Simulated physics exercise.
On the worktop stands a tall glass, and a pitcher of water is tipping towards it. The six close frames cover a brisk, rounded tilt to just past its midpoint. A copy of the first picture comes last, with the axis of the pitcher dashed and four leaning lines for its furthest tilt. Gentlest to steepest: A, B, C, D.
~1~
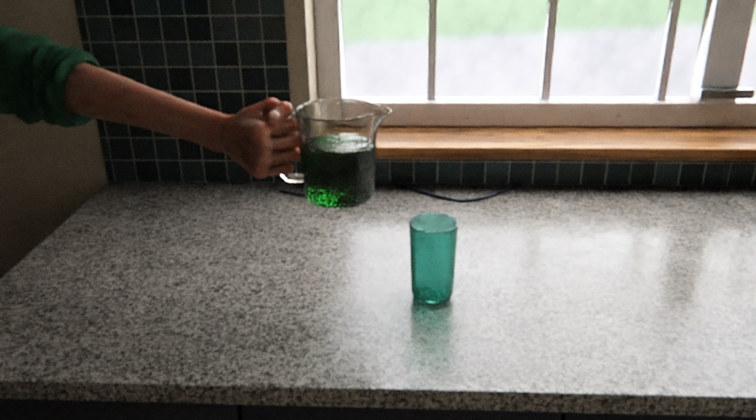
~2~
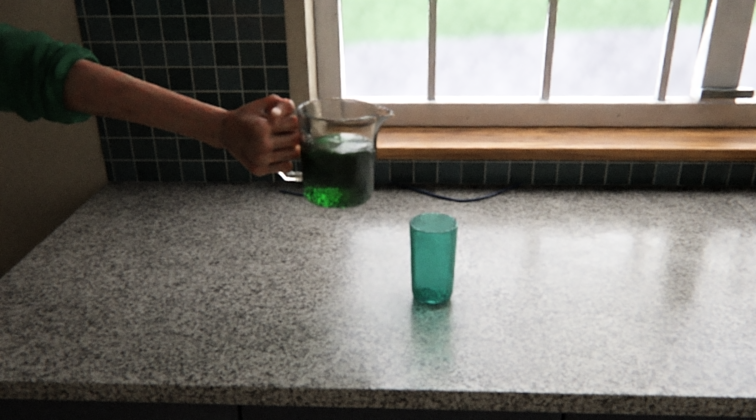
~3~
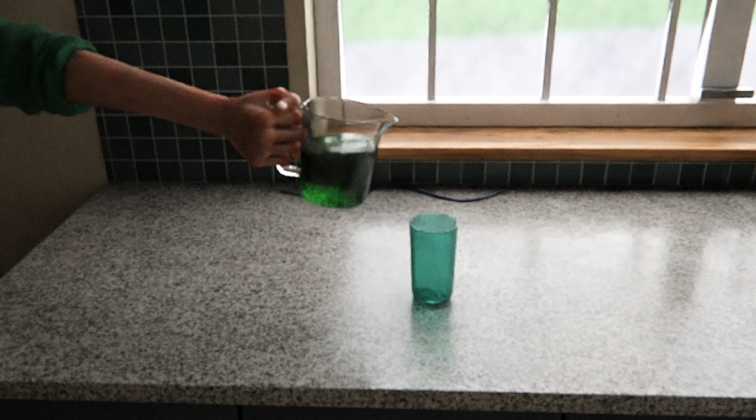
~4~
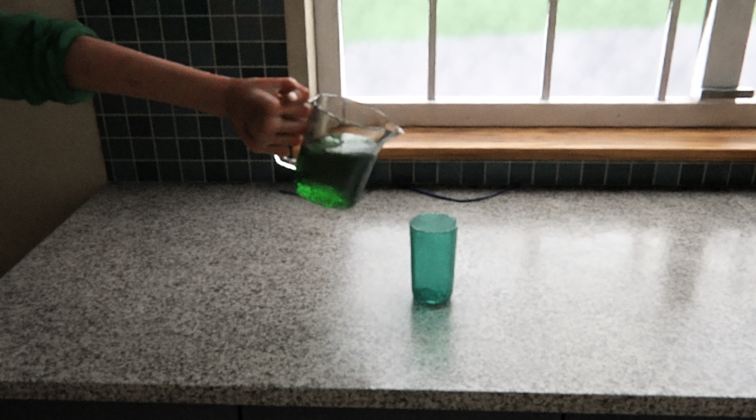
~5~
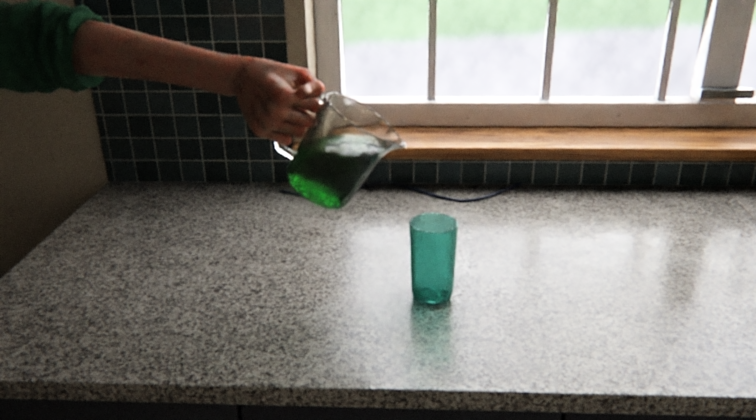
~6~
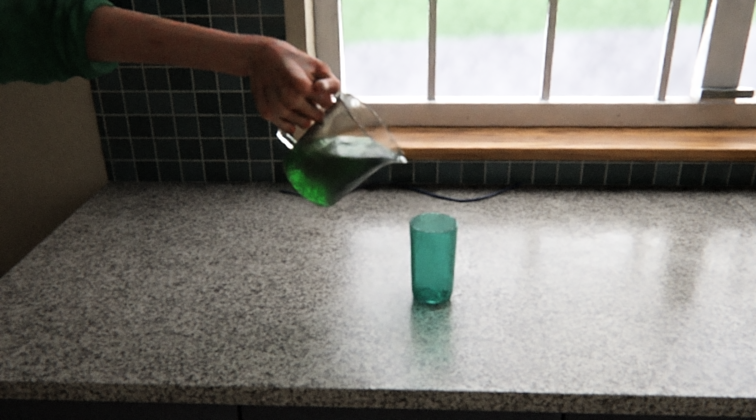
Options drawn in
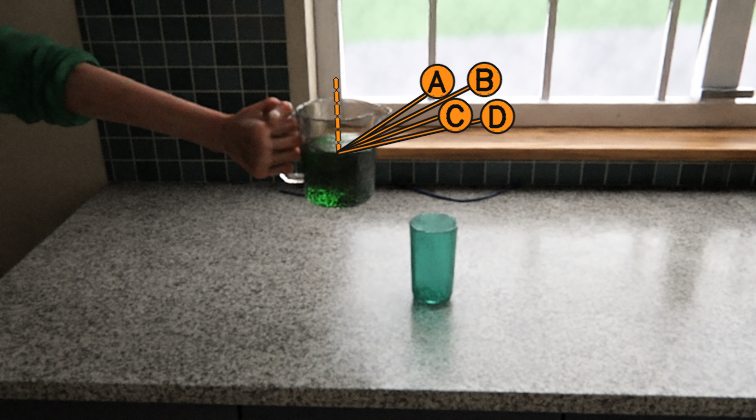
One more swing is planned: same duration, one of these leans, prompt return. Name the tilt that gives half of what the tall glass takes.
B beats the others.
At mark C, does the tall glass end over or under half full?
Over.
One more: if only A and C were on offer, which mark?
It is A.
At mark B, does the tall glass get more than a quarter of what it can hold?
Yes, it does.
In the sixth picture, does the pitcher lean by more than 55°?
No, it does not.
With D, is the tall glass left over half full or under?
Over half.
In orange, A at (425, 94); B at (469, 87); C at (437, 117); D at (481, 120).
With A, the tall glass ends with about 31 % of what it can hold.
With B, the tall glass ends with about 52 % of what it can hold.
With C, the tall glass ends with about 79 % of what it can hold.
With D, the tall glass ends with about 93 % of what it can hold; 6 % of the water is spilt.
